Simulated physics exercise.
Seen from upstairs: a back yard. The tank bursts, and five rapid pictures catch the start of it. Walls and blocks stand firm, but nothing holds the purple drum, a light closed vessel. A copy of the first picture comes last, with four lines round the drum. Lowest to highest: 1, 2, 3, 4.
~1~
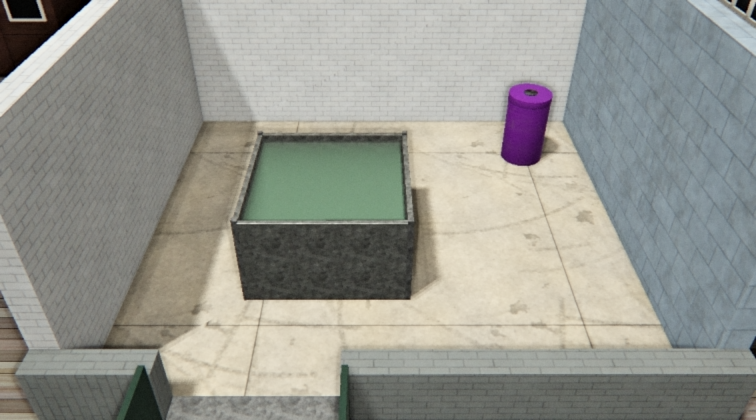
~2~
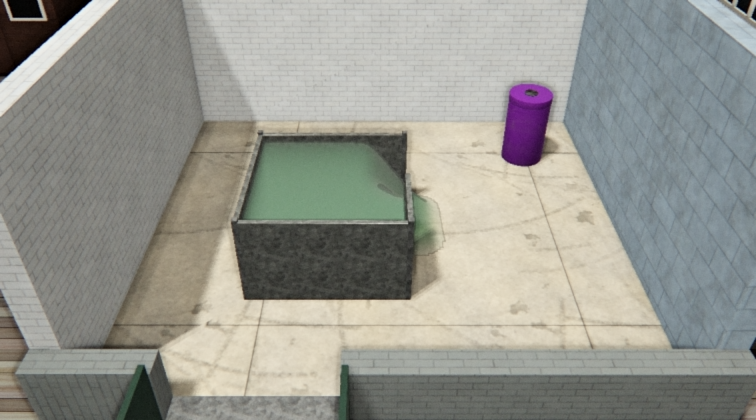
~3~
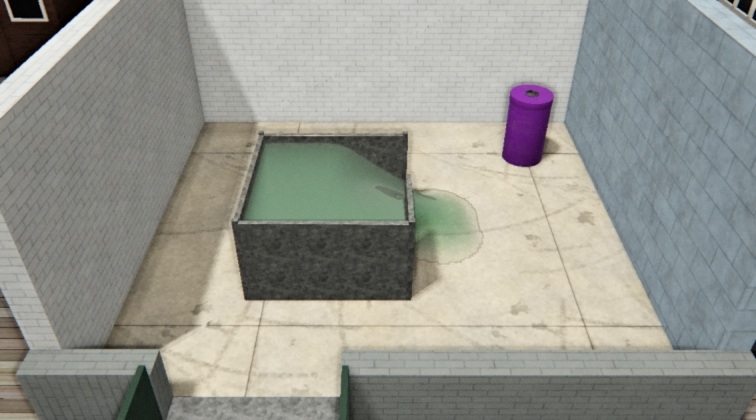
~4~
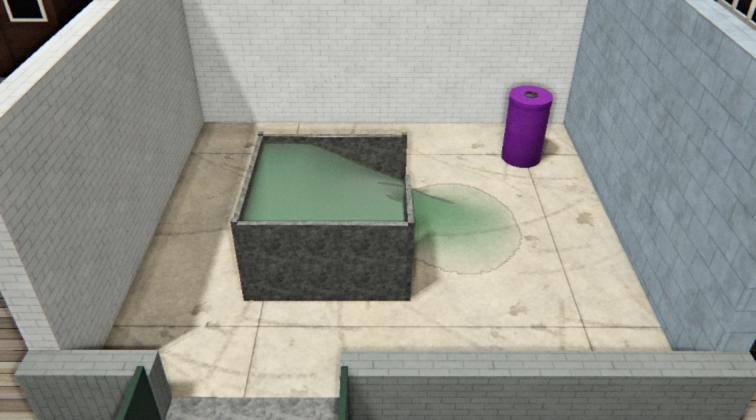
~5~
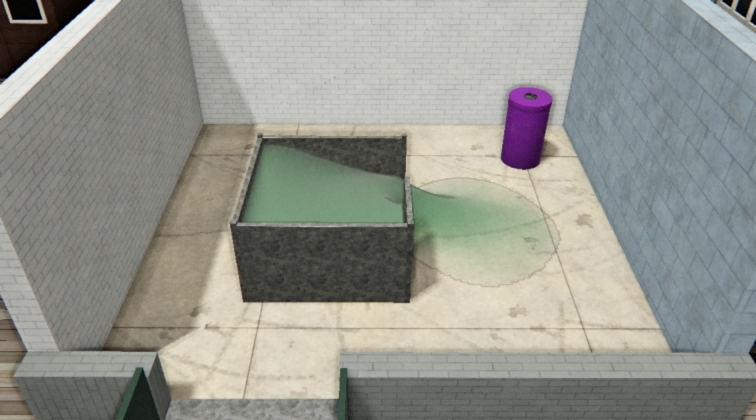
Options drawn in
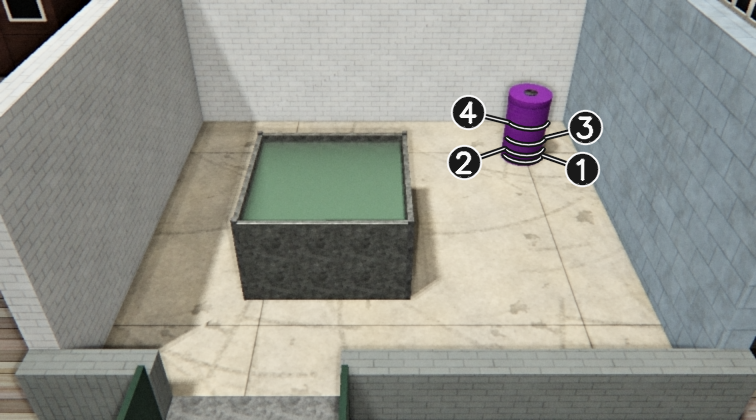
In a walled back yard seen from above, a dark square tank stands full of green water, with a purple drum near the far right corner. Water begins pouring out through the tank's right side, and the level inside drops unevenly as a rounded green puddle spreads steadily across the paving.
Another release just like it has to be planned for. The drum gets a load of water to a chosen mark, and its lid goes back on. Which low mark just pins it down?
Mark 3.
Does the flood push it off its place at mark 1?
Yes, it does.
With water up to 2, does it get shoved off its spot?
Yes, it does.
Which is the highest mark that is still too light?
It is 2.
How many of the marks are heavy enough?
Two of the four.
In white, 1 at (525, 162); 2 at (526, 155); 3 at (528, 144); 4 at (531, 129); from the bottom up 1, 2, 3, 4.
With 1, it is pushed about 4 times its own width away.
With 2, it is pushed about 3 times its own width away.
With 3, it does not move.
With 4, it does not move.
